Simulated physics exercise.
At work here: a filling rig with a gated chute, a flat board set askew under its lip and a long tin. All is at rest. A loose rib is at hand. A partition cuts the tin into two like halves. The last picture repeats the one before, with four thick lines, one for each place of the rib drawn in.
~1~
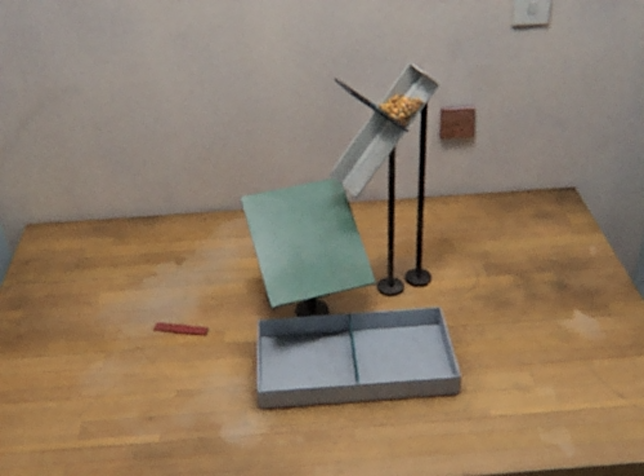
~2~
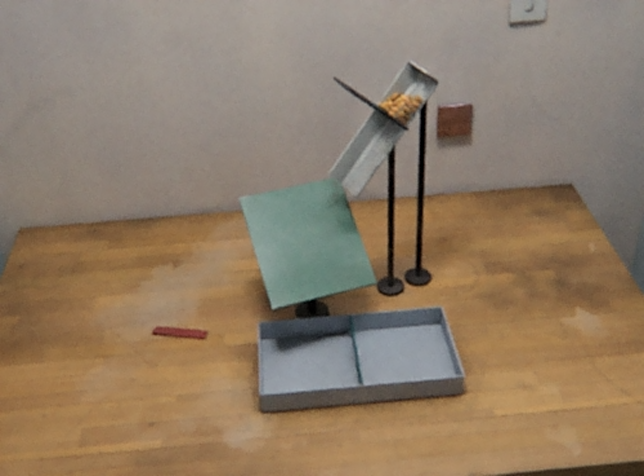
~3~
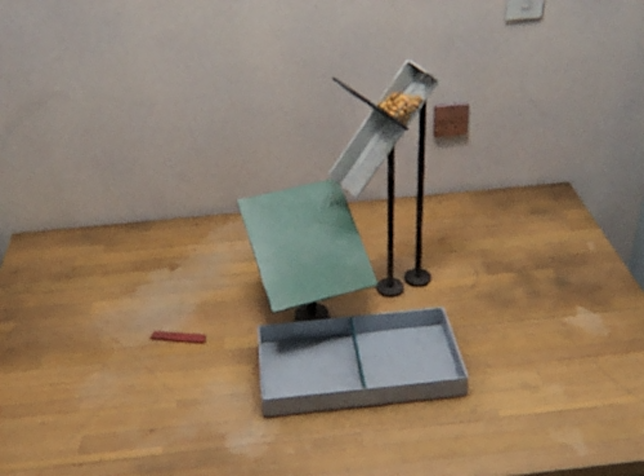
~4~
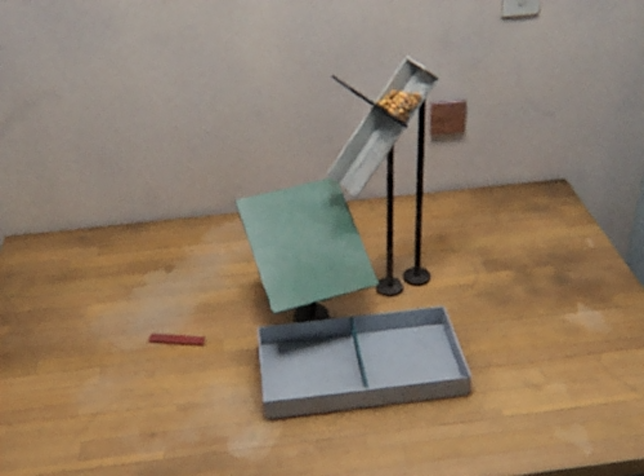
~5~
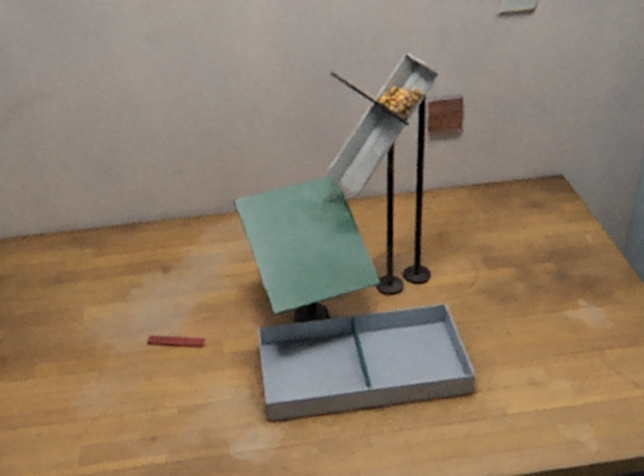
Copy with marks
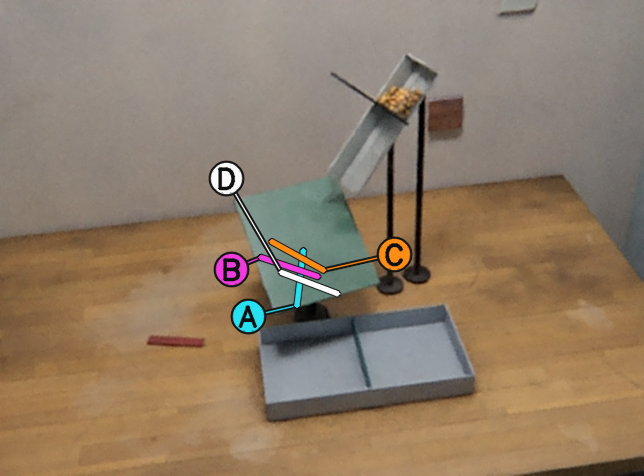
To begin with, orange-yellow beads sit behind a dark gate in a steep grey chute on black stands, above a tilted green board and a divided grey tin, with a red strip lying to the left. The viewpoint then drifts slightly, while the beads and everything on the table stay still.
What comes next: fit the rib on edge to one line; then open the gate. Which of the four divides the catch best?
B beats the others.
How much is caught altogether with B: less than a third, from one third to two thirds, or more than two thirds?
Line B gives more than two thirds.
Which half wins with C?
More lands on the right.
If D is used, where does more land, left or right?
Right.
On the marked copy, line A from (303, 250) to (297, 305); line B from (261, 257) to (317, 276); line C from (271, 241) to (323, 270); line D from (281, 272) to (337, 293).
If A is chosen, of what is caught, the bulk in the left half, close to a quarter in the right.
If B is chosen, of what is caught, close to a third in the left half, close to two thirds in the right.
If C is chosen, of what is caught, close to a quarter in the left half, the bulk in the right.
If D is chosen, of what is caught, close to a quarter in the left half, the bulk in the right.
